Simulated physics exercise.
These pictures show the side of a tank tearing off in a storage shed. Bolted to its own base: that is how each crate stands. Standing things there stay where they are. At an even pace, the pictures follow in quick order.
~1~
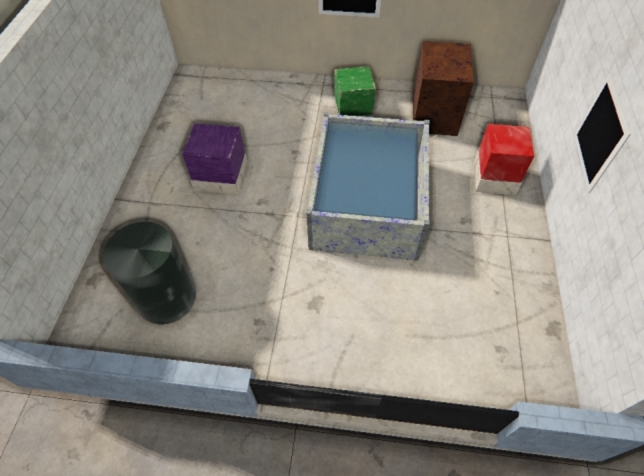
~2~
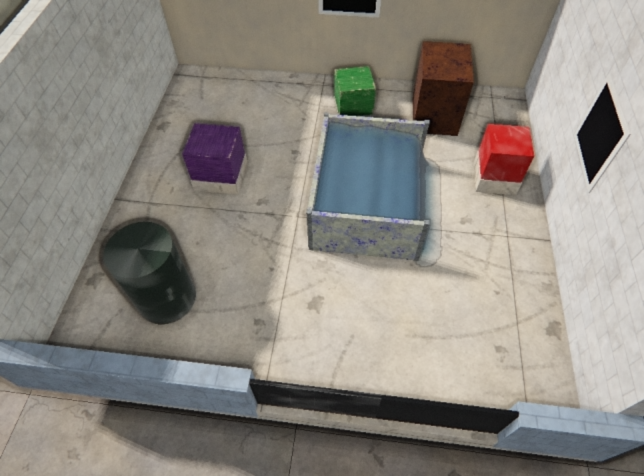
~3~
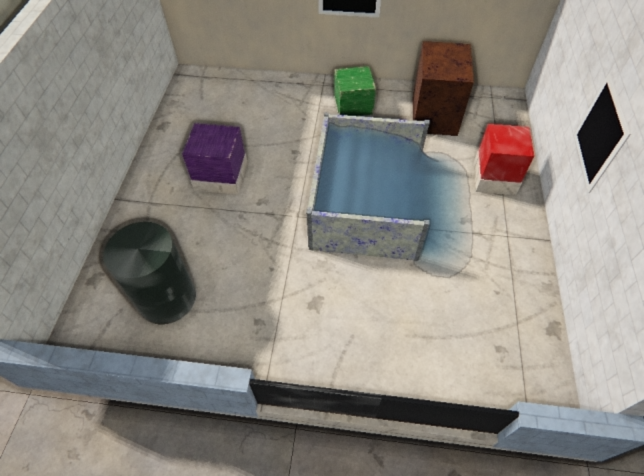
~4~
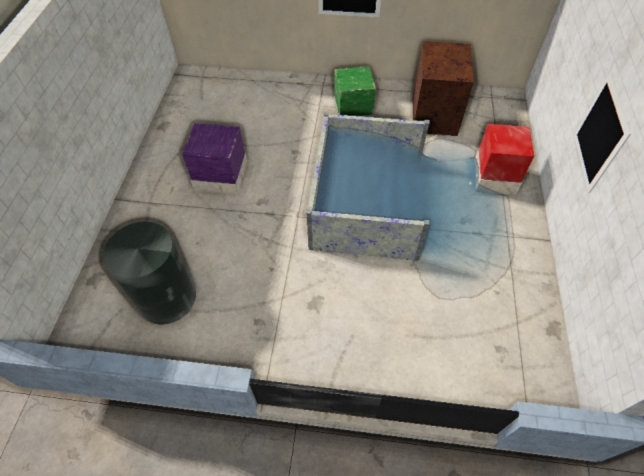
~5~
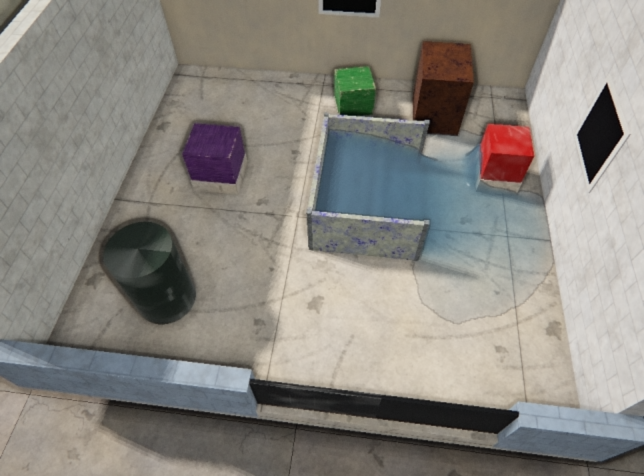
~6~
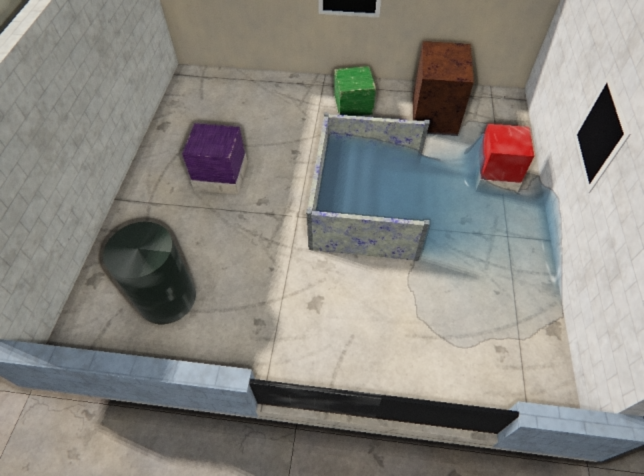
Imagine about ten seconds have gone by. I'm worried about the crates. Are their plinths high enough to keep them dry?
As I see it, the purple crate ends up dry. The red crate ends up wet. The green crate ends up wet.
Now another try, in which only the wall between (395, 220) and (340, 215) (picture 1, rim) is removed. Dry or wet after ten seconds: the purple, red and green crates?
Result - purple one is missed; red one is missed; green one is hit by the flood.
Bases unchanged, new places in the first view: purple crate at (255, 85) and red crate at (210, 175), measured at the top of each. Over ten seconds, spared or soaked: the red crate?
As far as I can tell, the red crate is not reached.
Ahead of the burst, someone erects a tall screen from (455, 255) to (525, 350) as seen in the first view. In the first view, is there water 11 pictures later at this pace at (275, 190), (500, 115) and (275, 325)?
As listed: Not flooded, flooded, no water.
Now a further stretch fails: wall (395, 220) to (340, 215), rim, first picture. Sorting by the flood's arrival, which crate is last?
That would be the green one.
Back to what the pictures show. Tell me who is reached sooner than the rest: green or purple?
That's the green crate.
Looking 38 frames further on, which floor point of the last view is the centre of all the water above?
I'd say near (353, 213).
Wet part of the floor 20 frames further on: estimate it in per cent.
Near 60 in a hundred.
A moment on, water covers 25 % of the floor; the purple crate not reached, the red crate water round its plinth, the green crate not reached.
Next, water covers 30 % of the floor; the purple crate not reached, the red crate water round its plinth, the green crate water round its plinth.
Then, water covers 60 % of the floor; the purple crate water round its plinth, the red crate water round its plinth, the green crate water round its plinth.
Later, water covers 95 % of the floor; the purple crate water round its plinth, the red crate water round its plinth, the green crate water round its plinth.
In the end, water covers 100 % of the floor; the purple crate stayed above the water, the red crate was topped, the green crate was topped.
